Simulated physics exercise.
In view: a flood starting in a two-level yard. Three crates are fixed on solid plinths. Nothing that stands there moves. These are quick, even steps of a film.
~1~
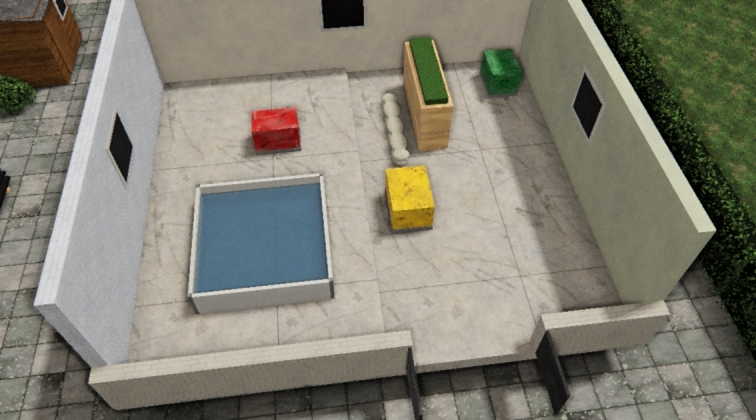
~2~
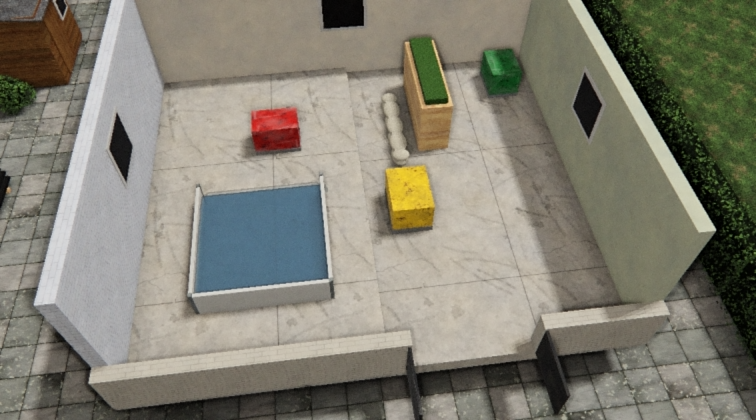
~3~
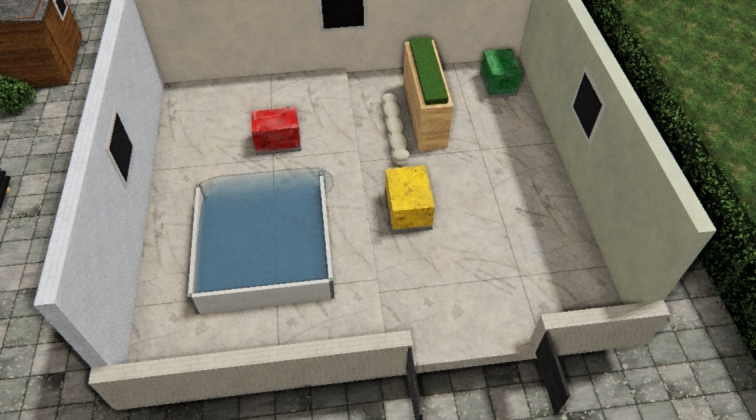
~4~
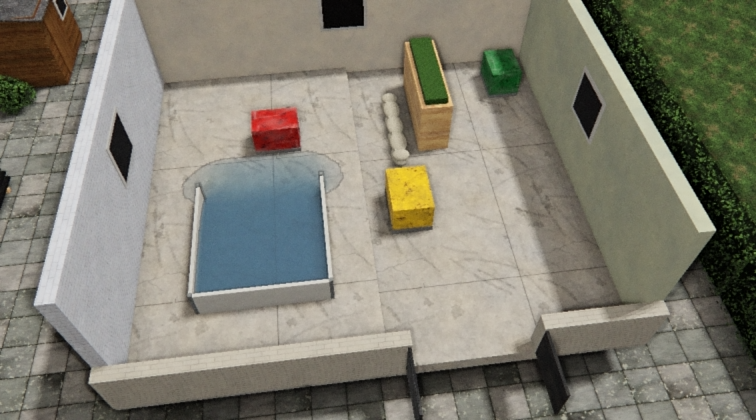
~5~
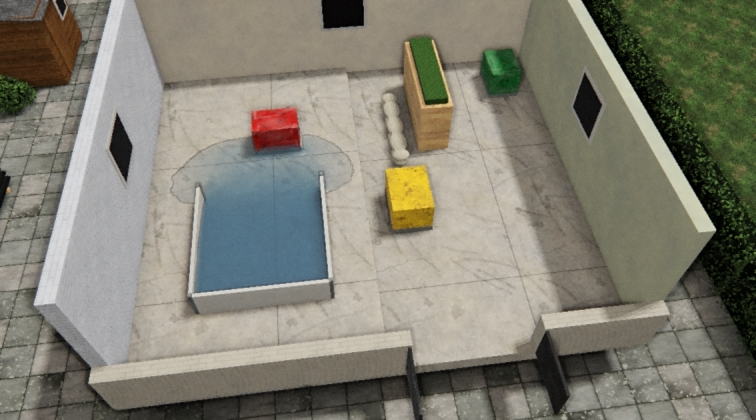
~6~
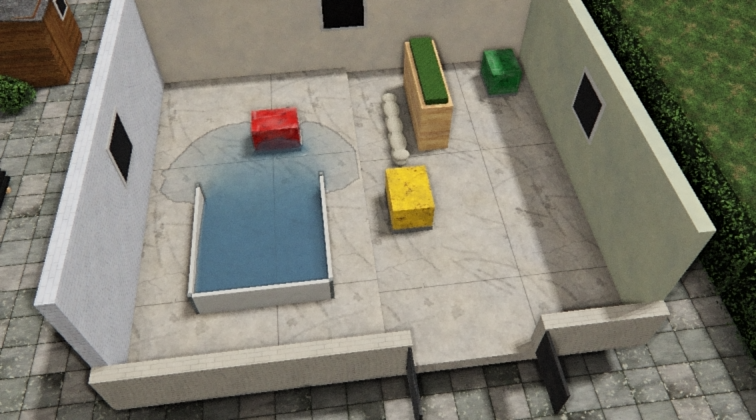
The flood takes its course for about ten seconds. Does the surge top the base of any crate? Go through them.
The green crate is wetted; the yellow crate is wetted; the red crate is wetted.
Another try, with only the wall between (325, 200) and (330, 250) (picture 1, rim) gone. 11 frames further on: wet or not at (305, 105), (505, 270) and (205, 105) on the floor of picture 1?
In turn: Dry, wet, free of water.
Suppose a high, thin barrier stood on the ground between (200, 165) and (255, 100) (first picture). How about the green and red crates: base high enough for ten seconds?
In short: The green one is topped; the red one ends up wet.
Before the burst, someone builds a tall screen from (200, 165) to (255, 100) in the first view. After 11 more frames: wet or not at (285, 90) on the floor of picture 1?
At that place: Flooded.
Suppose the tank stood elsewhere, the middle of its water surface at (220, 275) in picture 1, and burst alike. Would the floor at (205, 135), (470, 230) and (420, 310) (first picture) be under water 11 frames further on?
As listed: Covered, free of water, dry.
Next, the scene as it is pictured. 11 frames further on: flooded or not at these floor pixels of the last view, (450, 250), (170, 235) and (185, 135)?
One after the other: Clear, free of water, awash.
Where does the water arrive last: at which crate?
Last comes the green one.
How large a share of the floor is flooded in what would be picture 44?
Near 55 in a hundred.
A moment on, water covers 20 % of the floor; the green crate not reached, the yellow crate not reached, the red crate water round its plinth.
Next, water covers 30 % of the floor; the green crate not reached, the yellow crate not reached, the red crate water round its plinth.
Then, water covers 35 % of the floor; the green crate not reached, the yellow crate water round its plinth, the red crate water round its plinth.
Later, water covers 55 % of the floor; the green crate water round its plinth, the yellow crate water round its plinth, the red crate water round its plinth.
In the end, water covers 80 % of the floor; the green crate was topped, the yellow crate was topped, the red crate was topped.
